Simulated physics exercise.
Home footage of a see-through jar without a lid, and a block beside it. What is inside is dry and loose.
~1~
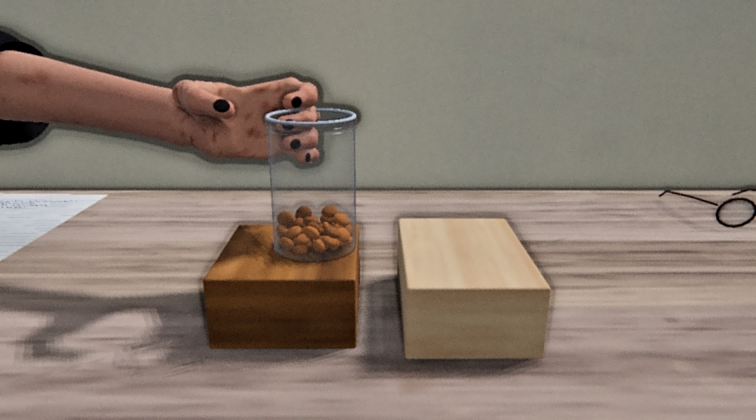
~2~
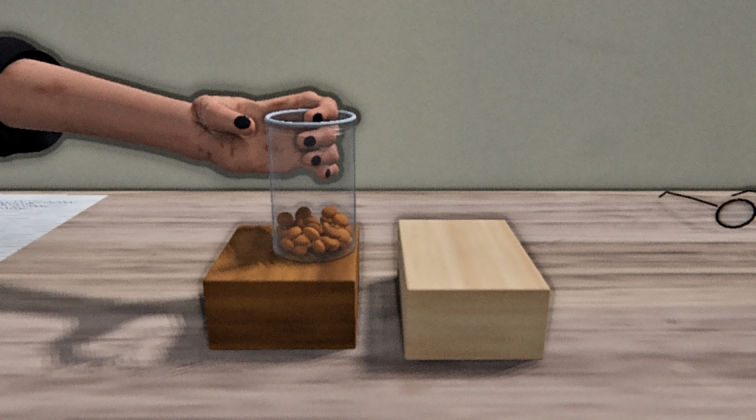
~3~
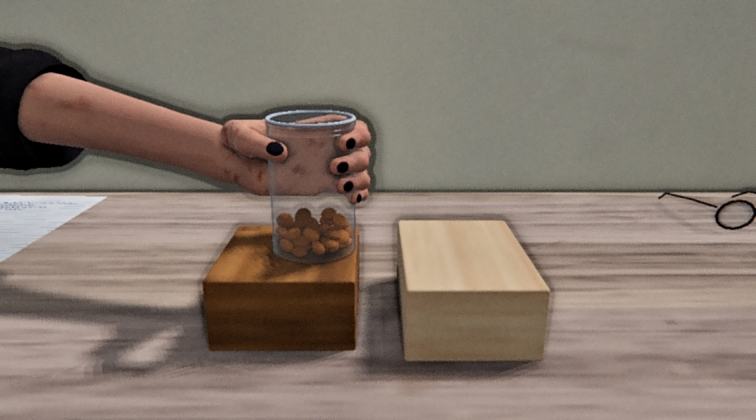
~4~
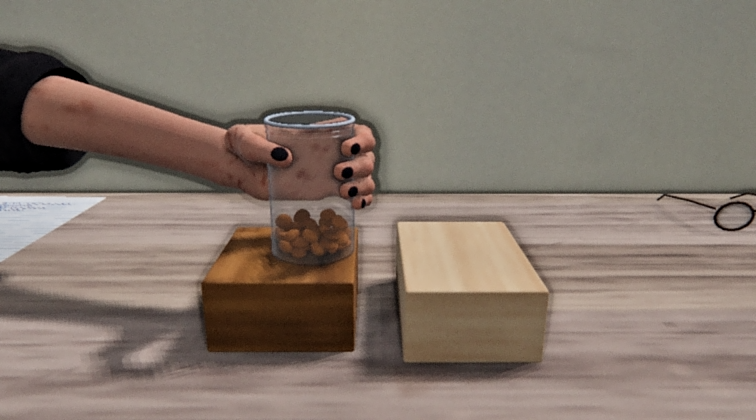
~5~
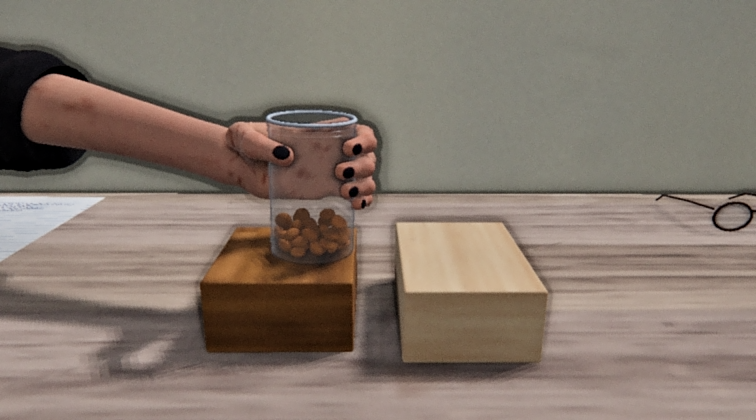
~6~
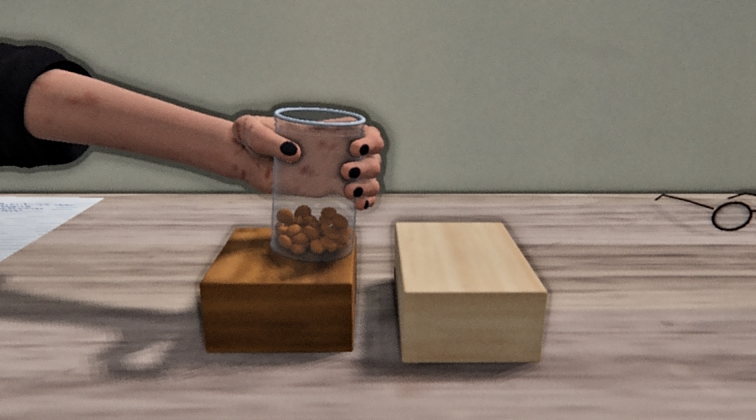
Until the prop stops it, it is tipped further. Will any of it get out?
No - it all stays.
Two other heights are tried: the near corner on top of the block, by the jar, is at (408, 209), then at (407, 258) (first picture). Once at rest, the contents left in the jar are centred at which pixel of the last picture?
The middle would end roughly at (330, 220) the first time, then roughly at (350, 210).
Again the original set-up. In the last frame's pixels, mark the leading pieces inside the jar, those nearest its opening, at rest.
Roughly at (419, 242) in the last view, I'd say.
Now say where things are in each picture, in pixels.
In the first frame, jar near (313, 183), a quarter full of bits of cat kibble; block near (462, 280), its top about level with the jar's foot.
In the second frame, jar near (313, 184), upright; rim near (353, 117); top of the contents near (311, 223).
In the third frame, jar near (313, 185), upright; rim near (353, 119); block near (461, 282).
In the fourth frame, jar near (312, 186), upright; rim near (352, 120); top of the contents near (310, 225).
In the fifth frame, jar near (312, 185), upright; rim near (355, 120); block near (459, 284).
In the sixth frame, jar near (316, 183), leaning 5°; rim near (363, 120); block near (459, 284), its top about level with the jar's foot.
Then, 0.52 s on from there, the jar leans 36°; everything is still inside.
Then, 1.08 s on from there, the jar leans 69°; everything is still inside.
Then, 1.75 s on from there, the jar rests on the block at 90°; everything is still inside.
In the end, the jar rests on the block at 90°; everything is still inside.
